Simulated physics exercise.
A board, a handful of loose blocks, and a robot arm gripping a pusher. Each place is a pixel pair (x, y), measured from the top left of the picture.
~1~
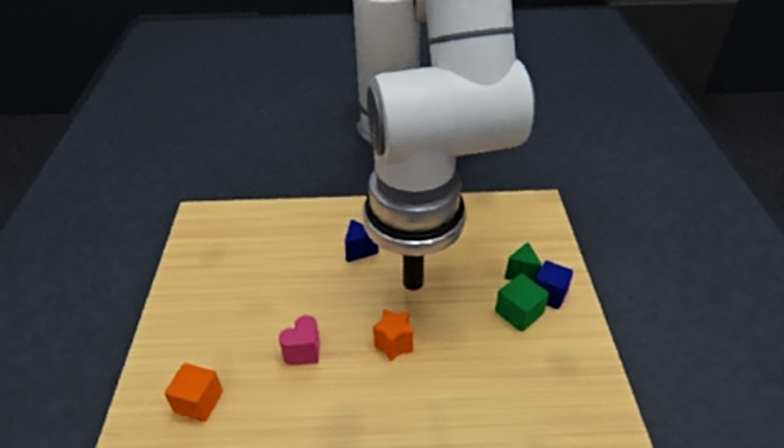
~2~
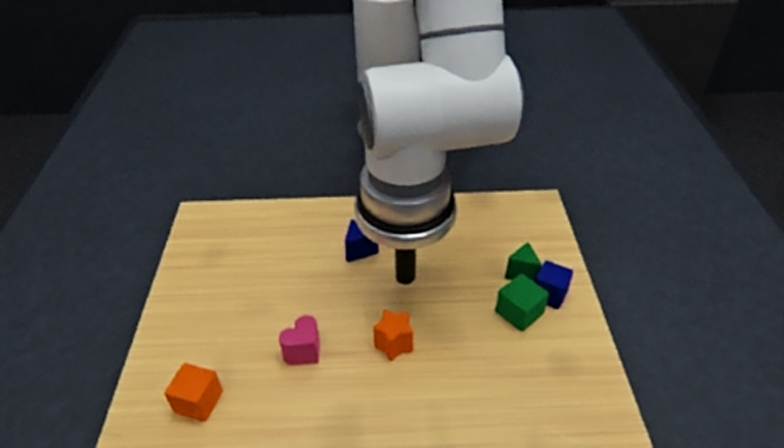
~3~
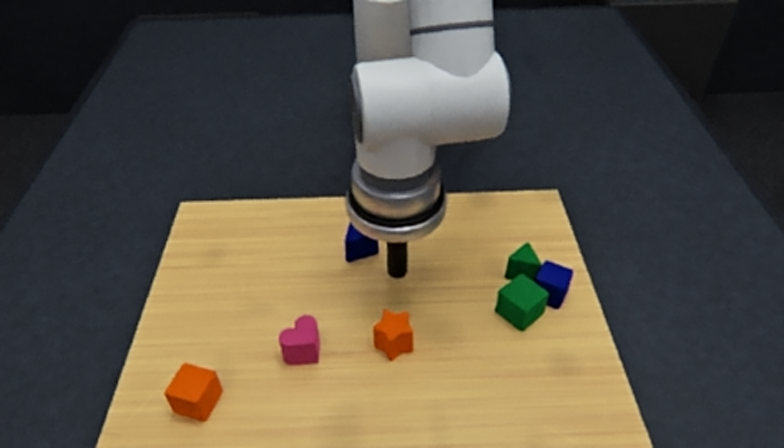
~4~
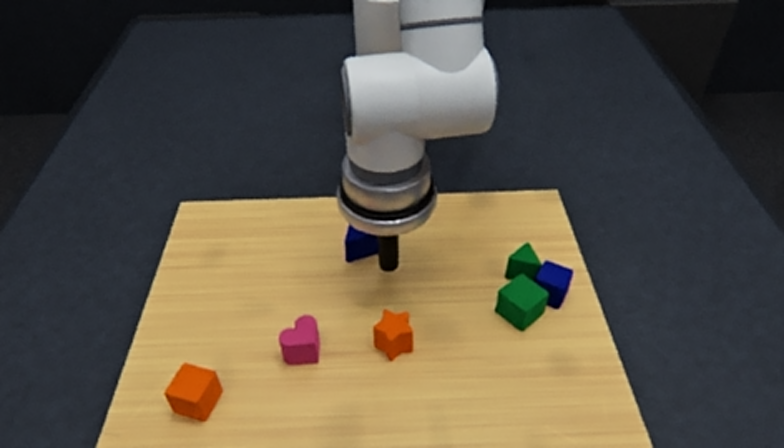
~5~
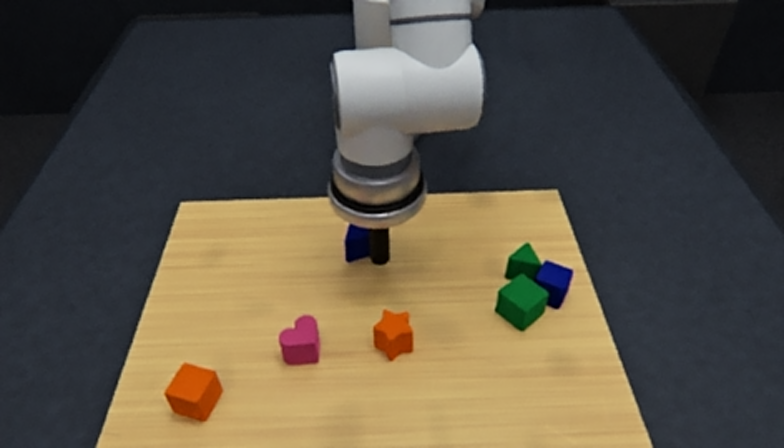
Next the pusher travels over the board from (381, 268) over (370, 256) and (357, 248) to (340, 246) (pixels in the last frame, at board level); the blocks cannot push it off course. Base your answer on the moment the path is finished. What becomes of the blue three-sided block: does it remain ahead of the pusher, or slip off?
Ahead to the end.
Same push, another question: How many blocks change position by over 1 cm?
One gets moved.
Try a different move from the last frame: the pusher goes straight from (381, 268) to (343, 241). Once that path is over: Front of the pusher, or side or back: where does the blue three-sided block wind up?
It will keep going ahead of the pusher.
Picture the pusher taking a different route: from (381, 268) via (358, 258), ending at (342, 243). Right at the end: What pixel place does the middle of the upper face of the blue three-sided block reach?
Pixel (334, 210).
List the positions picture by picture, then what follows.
In the first picture, tip of the pusher at (413, 283), middles of tops, blue three-sided block at (358, 231).
In the second picture, pusher at (405, 277), nothing pushed.
In the third picture, pusher at (397, 271), nothing pushed.
In the fourth picture, pusher at (389, 265), nothing pushed.
In the fifth picture, pusher at (380, 259), blue three-sided block at (358, 231).
What follows on the original path. Halfway along, pusher at (364, 243); blue three-sided block at (346, 223), turned 25° anticlockwise.
At the end, pusher at (339, 237); blue three-sided block at (322, 217), turned 20° anticlockwise.
